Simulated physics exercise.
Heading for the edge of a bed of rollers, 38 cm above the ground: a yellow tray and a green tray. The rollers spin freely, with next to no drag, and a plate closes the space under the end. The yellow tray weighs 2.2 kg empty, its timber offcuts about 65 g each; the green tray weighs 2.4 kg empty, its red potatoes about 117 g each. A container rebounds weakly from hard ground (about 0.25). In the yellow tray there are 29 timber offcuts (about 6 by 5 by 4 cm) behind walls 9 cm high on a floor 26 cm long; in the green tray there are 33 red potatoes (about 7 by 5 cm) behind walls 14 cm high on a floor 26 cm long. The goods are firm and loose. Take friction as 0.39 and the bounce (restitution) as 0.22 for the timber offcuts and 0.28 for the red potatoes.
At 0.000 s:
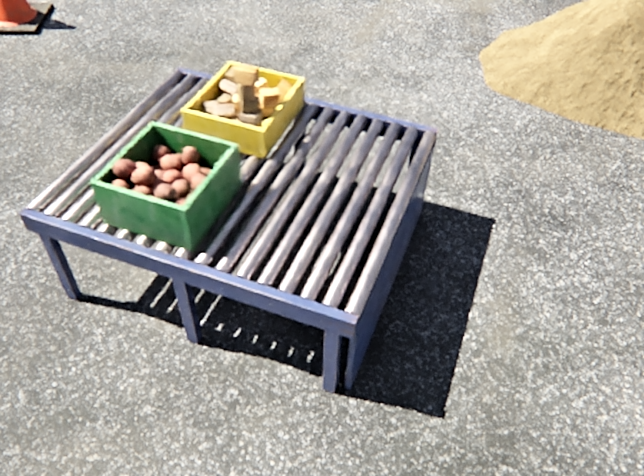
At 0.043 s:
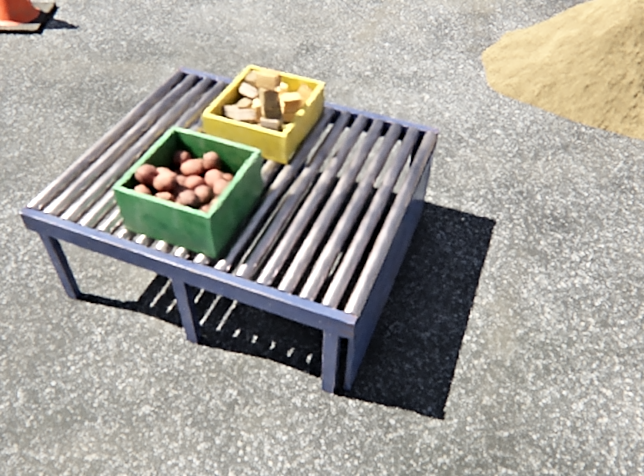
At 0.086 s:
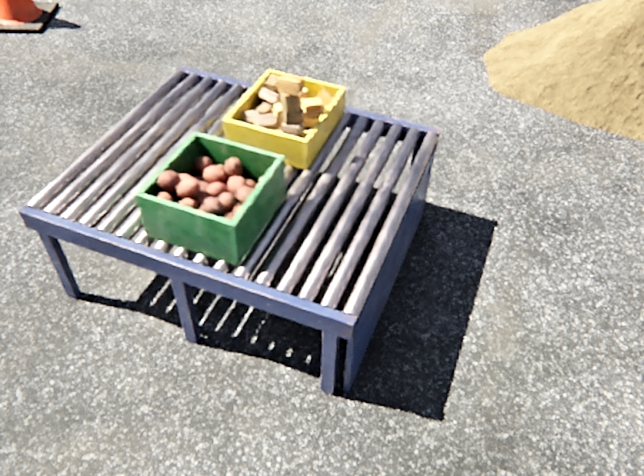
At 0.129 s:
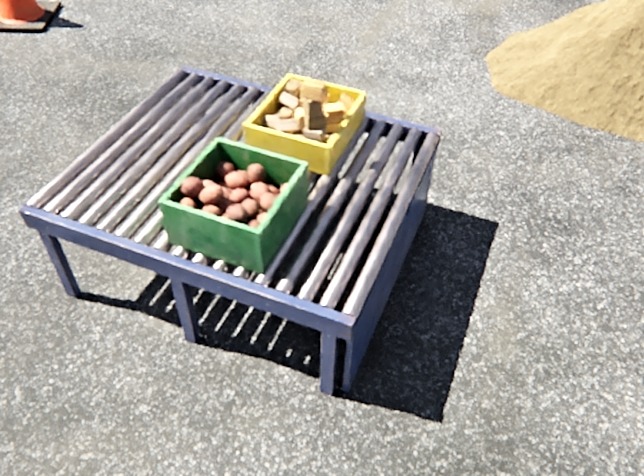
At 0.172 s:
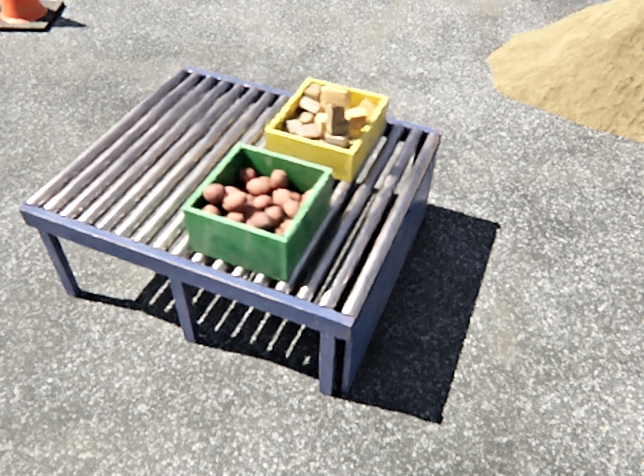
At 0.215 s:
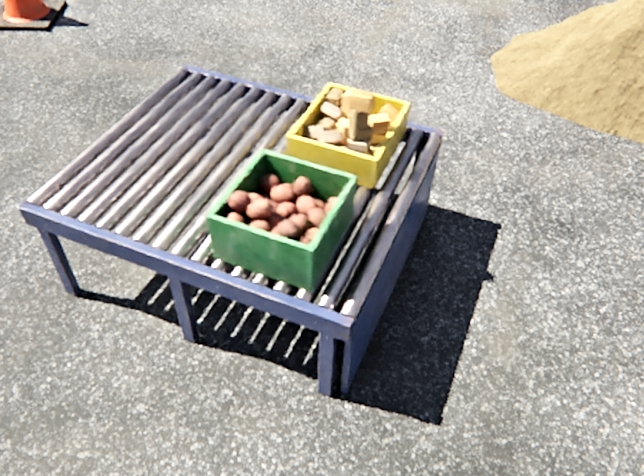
Two open trays, a green one of round reddish potatoes nearer the viewer and a yellow one of pale wooden blocks behind it, slide together steadily rightward across a blue-framed table of grey rollers, from its left half to near its right edge. The table stands on sunlit grey asphalt, seen from above at an angle. An orange cone and a sandy mound sit behind as the camera shifts very slightly.
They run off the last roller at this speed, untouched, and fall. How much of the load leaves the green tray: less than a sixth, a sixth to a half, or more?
Fewer than one in six of the red potatoes leave the green tray.
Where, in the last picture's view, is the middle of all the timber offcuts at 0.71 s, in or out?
At about (580, 288).
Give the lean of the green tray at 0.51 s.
About 10°.
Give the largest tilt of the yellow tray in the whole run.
Roughly 30°.
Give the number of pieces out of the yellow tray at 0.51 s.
Out by then, roughly: Yellow tray 0.
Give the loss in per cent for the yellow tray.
Lost: Yellow tray 10 per cent.
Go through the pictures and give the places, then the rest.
In the first picture (each is followed by its nearest rim corner in this view; the camera moves round a little), green tray, (181, 208); yellow tray, (260, 129); 44 cm short of the edge; none out.
Green tray, (205, 215); yellow tray, (282, 134); 37 cm short of the edge, in the second picture.
Green tray, (230, 222); yellow tray, (304, 140); 30 cm short of the edge, in the third picture.
Green tray, (255, 230); yellow tray, (326, 146); 22 cm short of the edge, in the fourth picture.
Green tray, (281, 239); yellow tray, (349, 152); 15 cm short of the edge, in the fifth picture.
Green tray, (308, 247); yellow tray, (373, 158); 8 cm short of the edge; none out, in the sixth picture.
After 0.26 s, the overhang begins.
After 0.51 s, the yellow tray leans 12° with 0 of 29 out and the green tray leans 11° with 0 of 33 out.
After 0.71 s, the yellow tray leans 5° with 2 of 29 out and the green tray leans 11° with 0 of 33 out.
After 1.06 s, the yellow tray is level with 3 of 29 out and the green tray is level with 1 of 33 out.
Final count (at 1.22 s), the yellow tray is level with 3 of 29 out and the green tray is level with 1 of 33 out. Asked share, 1 of 33, 3 per cent.
